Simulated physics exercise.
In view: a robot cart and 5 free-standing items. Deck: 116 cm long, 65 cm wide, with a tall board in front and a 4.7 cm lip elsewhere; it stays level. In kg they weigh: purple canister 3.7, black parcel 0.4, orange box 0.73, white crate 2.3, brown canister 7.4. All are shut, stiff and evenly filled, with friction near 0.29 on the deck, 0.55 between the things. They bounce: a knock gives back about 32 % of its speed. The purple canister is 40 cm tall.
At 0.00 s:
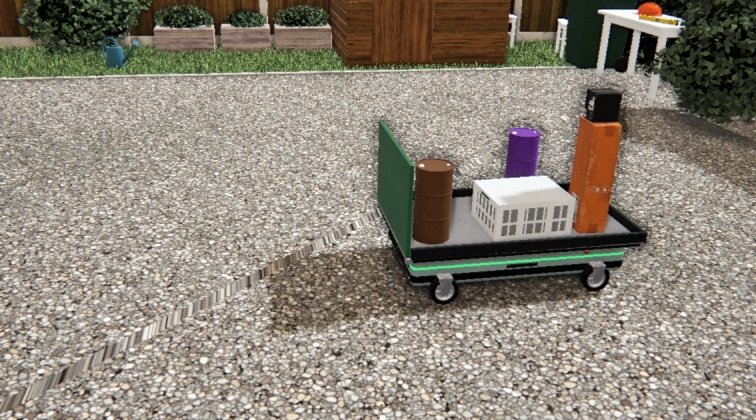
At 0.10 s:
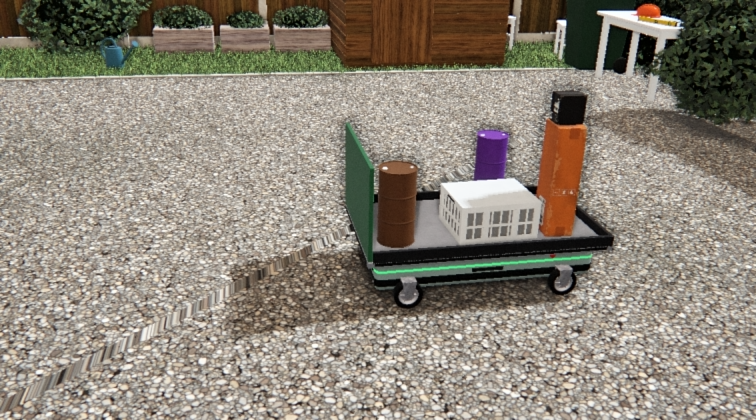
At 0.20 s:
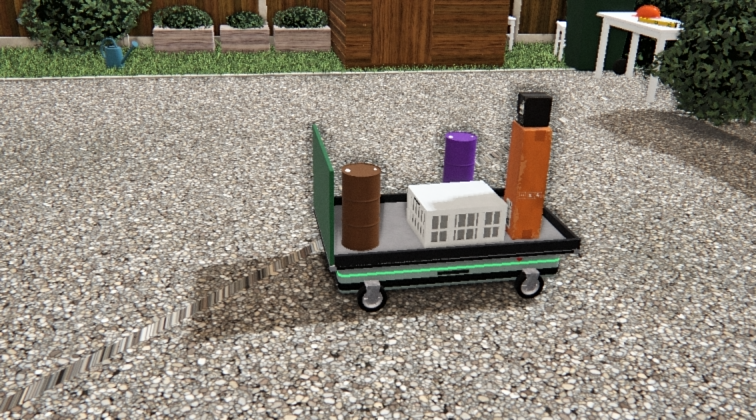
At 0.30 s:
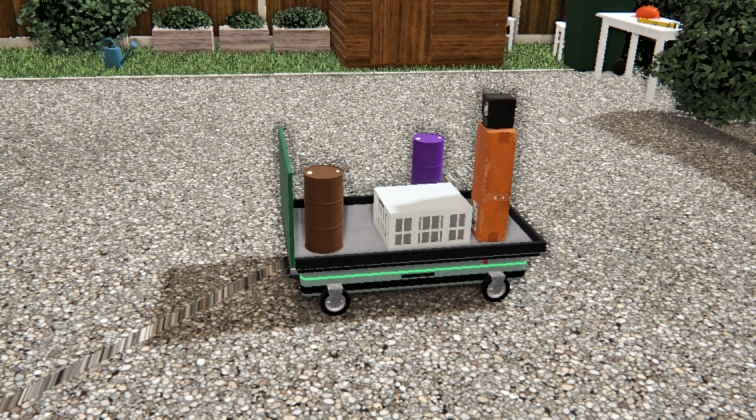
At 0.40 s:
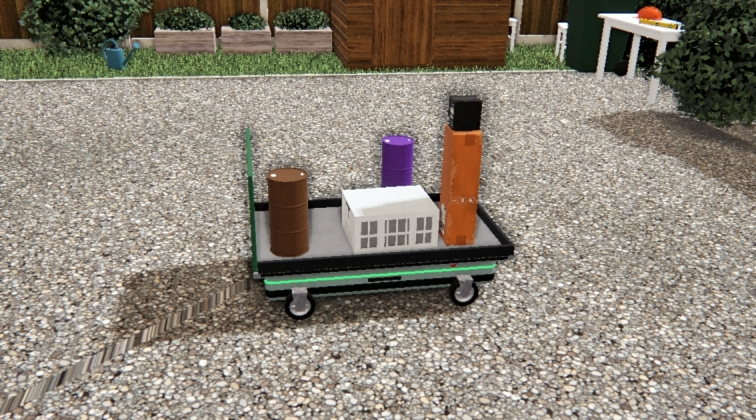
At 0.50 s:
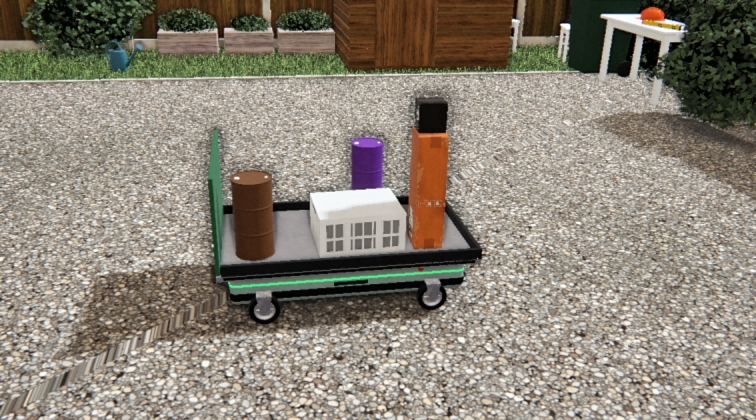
On a gravel yard, a cart carrying two barrels, a crate and boxes rolls left.
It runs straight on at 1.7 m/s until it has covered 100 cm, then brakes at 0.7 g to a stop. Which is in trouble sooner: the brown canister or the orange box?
Of the two named, the latter: The orange box.
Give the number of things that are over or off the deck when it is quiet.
In all, 1.
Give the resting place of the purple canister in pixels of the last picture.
At about (236, 186).
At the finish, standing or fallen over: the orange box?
The orange box falls over.
By 0.80 s, cart 121 cm along; orange box tilted 14° near (338, 190); brown canister 6 cm from its spot near (158, 221); black parcel tilted 14°.
By 1.00 s, cart 121 cm along, stopped; orange box tilted 51° near (298, 203); brown canister 6 cm from its spot near (157, 221); black parcel tilted 50°.
When it is over (2.2 s), lying over on the cart, orange box; not toppled but over 10 cm from the start, purple canister, black parcel and white crate; brown canister within 10 cm of the start. End places, in pixels of the last picture, brown canister near (157, 221), orange box near (307, 208). Brown canister was never lost; orange box went at 0.94 s.
